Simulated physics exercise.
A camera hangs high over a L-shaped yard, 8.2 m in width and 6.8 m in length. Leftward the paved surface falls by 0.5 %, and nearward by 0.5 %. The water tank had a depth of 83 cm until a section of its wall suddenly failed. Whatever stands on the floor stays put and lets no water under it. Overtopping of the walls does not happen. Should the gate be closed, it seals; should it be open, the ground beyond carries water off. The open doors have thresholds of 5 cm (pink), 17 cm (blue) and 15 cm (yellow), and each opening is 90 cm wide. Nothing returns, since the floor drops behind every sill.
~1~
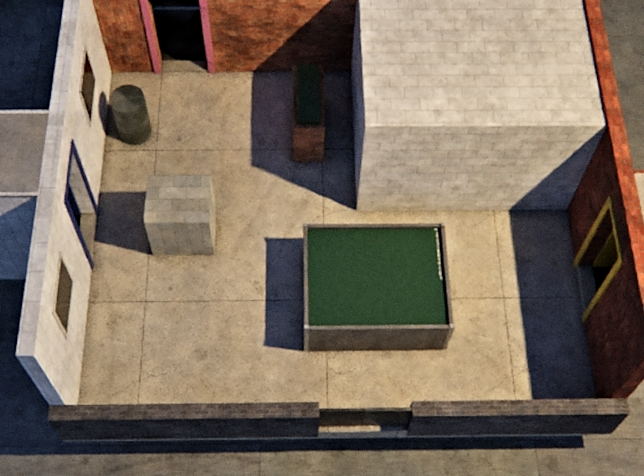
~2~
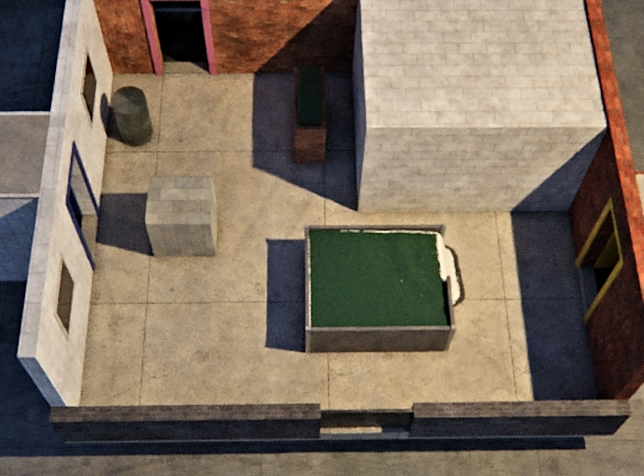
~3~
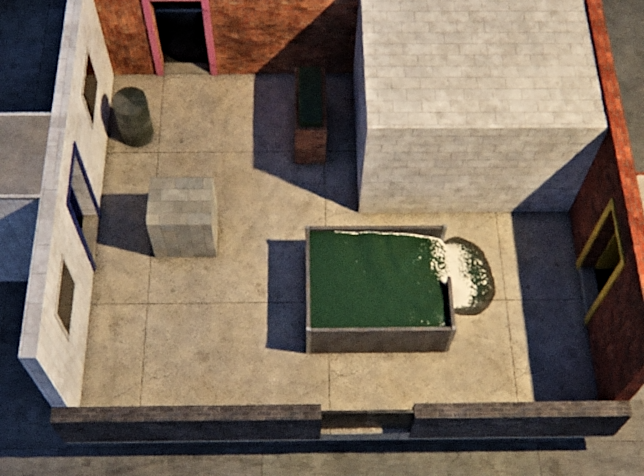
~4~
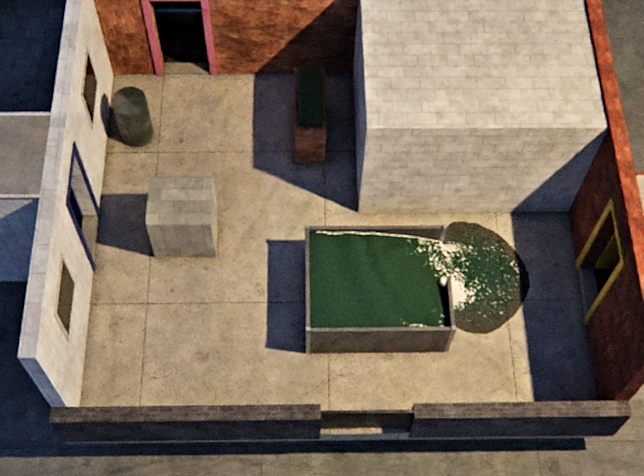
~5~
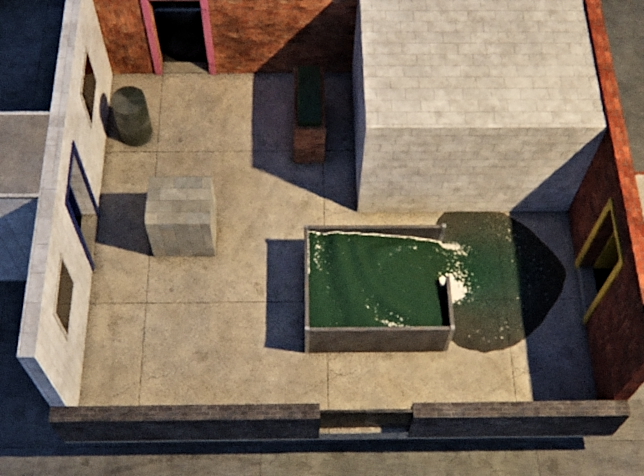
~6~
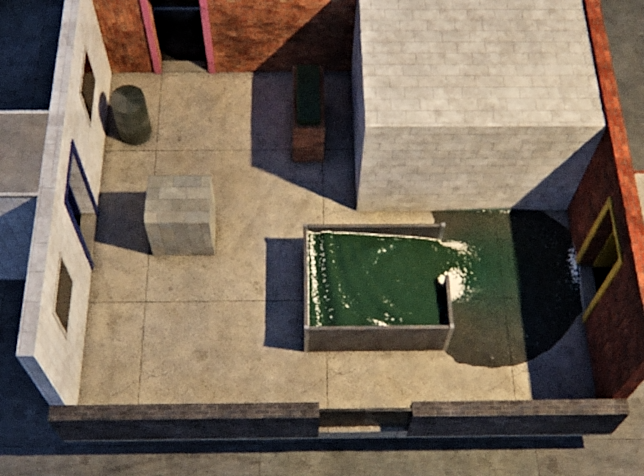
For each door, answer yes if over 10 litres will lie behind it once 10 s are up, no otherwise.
Pink door - no, blue door - no, yellow door - yes.
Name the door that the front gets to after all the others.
The pink one.
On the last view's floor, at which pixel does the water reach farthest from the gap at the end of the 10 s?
That lands around (112, 78) in the last picture.
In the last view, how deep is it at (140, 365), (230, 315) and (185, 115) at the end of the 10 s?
About 15, 5 and 4 cm.
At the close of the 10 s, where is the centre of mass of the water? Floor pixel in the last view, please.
About (325, 300).
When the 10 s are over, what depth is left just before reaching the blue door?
It's some 6.5 centimetres deep.
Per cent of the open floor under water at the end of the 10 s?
Around 80 per cent.
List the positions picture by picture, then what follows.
Still water, 83 cm deep, in the water tank at (376, 277), in the first frame.
The front is at (454, 302), 0.5 m from the gap at (440, 267); 0.3 m2 of floor is under water; 83 cm left at the back of the water tank, in the second frame.
The front is at (489, 293), 0.9 m from the gap at (441, 269); 0.9 m2 of floor is under water; 83 cm left at the back of the water tank, in the third frame.
The front is at (523, 289), 1.4 m from the gap at (440, 270); 2.1 m2 of floor is under water; 83 cm left at the back of the water tank, in the fourth frame.
Water pours out at (439, 270) and has run 2.1 m, to (559, 269); deepest outside 47 cm, 81 cm at the water tank's back, in the fifth frame.
The front is at (570, 237), 2.5 m from the gap at (438, 268); 5.7 m2 of floor is under water; 73 cm left at the back of the water tank, in the sixth frame.
A moment later water covers 15 % of the floor and is deepest (56 cm) near (560, 216); pink door not reached, blue door not reached, yellow door 33 cm at the sill, 62 L in.
Soon after water covers 20 % of the floor and is deepest (41 cm) near (535, 253); pink door not reached, blue door not reached, yellow door 37 cm at the sill, 173 L in.
Next water covers 30 % of the floor and is deepest (39 cm) near (577, 403); pink door not reached, blue door not reached, yellow door 24 cm at the sill, 269 L in.
Later on water covers 60 % of the floor and is deepest (28 cm) near (77, 420); pink door not reached, blue door not reached, yellow door 18 cm at the sill, 334 L in.
At the end water covers 80 % of the floor and is deepest (18 cm) near (89, 420); pink door 2 cm at the sill, 0 L in, blue door 6 cm at the sill, 0 L in, yellow door 11 cm at the sill, 339 L in.
